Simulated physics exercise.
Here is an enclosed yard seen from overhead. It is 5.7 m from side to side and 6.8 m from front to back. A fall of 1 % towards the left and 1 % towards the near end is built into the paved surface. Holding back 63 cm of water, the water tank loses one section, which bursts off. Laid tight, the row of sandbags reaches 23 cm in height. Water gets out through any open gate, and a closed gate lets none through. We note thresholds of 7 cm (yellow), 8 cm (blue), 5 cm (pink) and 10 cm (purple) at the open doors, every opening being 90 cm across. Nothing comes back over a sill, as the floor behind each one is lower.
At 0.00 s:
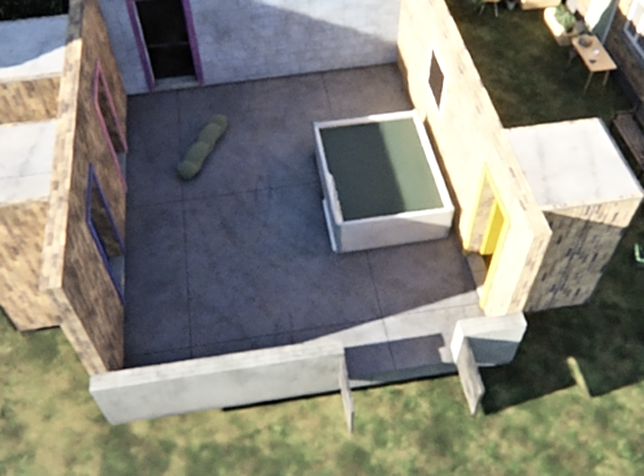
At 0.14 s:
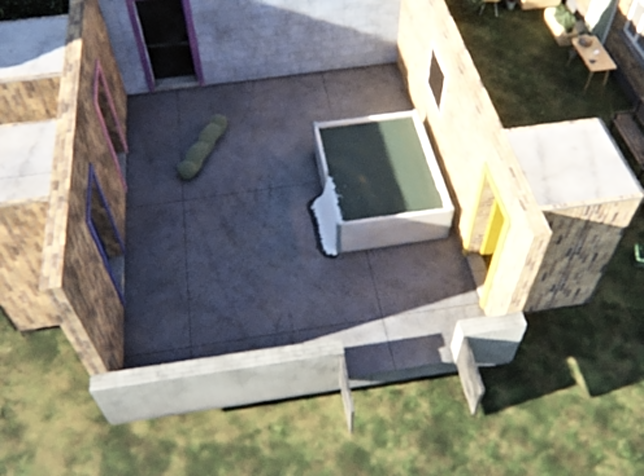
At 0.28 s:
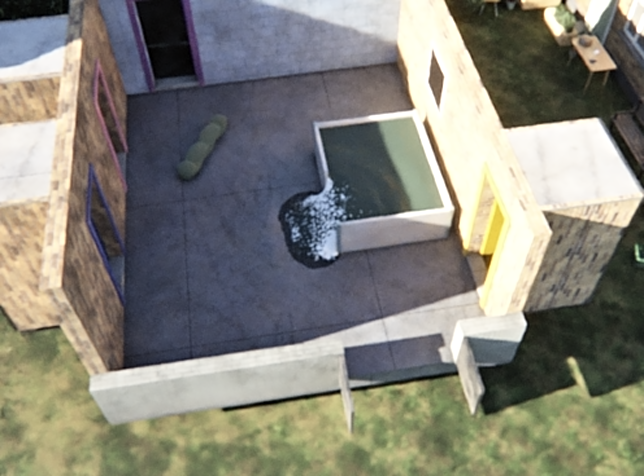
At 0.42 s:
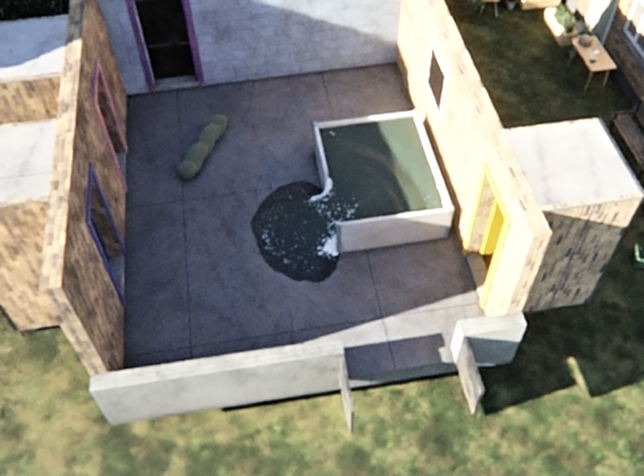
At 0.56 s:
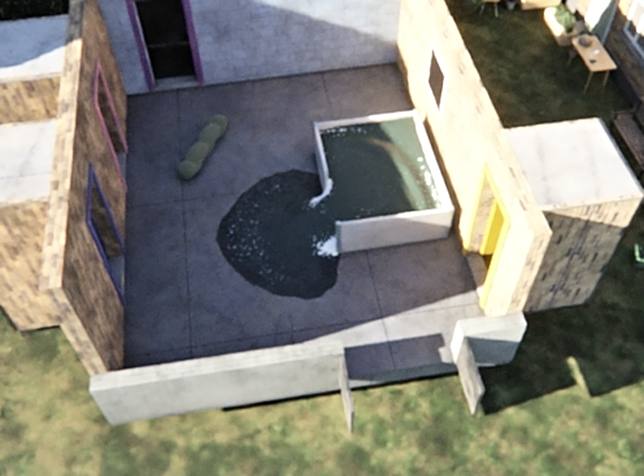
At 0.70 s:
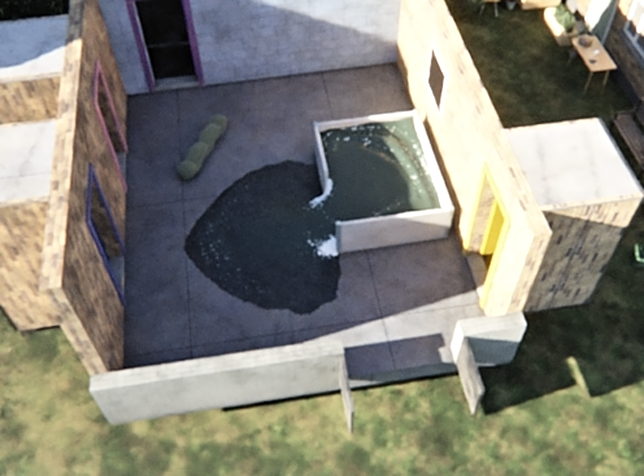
At the start, a white-walled tank of dark green water sits still in an enclosed paved yard, seen from above. Part of its left side gives way and foamy white water bursts out. A dark pool then spreads widely across the paving towards the left and the near wall.
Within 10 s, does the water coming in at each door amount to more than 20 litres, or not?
At the yellow door: Not more than 20 litres. At the blue door: More than 20 litres. At the pink door: More than 20 litres. At the purple door: Not more than 20 litres.
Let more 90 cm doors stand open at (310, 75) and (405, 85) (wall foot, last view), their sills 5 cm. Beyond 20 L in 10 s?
Check, in order - pass / pass.
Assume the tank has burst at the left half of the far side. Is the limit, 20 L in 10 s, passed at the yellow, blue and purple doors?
Yellow short, blue short, purple beyond.
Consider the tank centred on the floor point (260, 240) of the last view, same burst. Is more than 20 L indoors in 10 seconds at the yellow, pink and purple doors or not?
Against that limit: Yellow above, pink under, purple not over.
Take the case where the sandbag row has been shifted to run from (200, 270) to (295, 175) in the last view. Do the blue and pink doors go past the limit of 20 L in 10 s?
So the blue door comes out too high while the pink door comes out low enough.
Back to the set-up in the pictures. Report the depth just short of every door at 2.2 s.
In cm: Yellow 0, blue 24, pink 11, purple 0.
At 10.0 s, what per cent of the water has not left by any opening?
80 %.
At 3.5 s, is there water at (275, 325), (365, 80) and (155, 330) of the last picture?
First spot submerged, second not yet wet, third submerged.
After 1.4 s water covers 35 % of the floor and is deepest (36 cm) near (327, 239); yellow door not reached, blue door 13 cm at the sill, 13 L in, pink door not reached, purple door not reached.
After 2.2 s water covers 40 % of the floor and is deepest (46 cm) near (124, 386); yellow door not reached, blue door 24 cm at the sill, 94 L in, pink door 11 cm at the sill, 3 L in, purple door not reached.
After 3.5 s water covers 50 % of the floor and is deepest (25 cm) near (125, 286); yellow door not reached, blue door 22 cm at the sill, 205 L in, pink door 10 cm at the sill, 27 L in, purple door 5 cm at the sill, 0 L in.
After 6.0 s water covers 70 % of the floor and is deepest (16 cm) near (125, 286); yellow door not reached, blue door 16 cm at the sill, 319 L in, pink door 7 cm at the sill, 49 L in, purple door 8 cm at the sill, 0 L in.
After 10.0 s water covers 95 % of the floor and is deepest (14 cm) near (124, 397); yellow door 5 cm at the sill, 0 L in, blue door 10 cm at the sill, 393 L in, pink door 6 cm at the sill, 66 L in, purple door 7 cm at the sill, 0 L in.
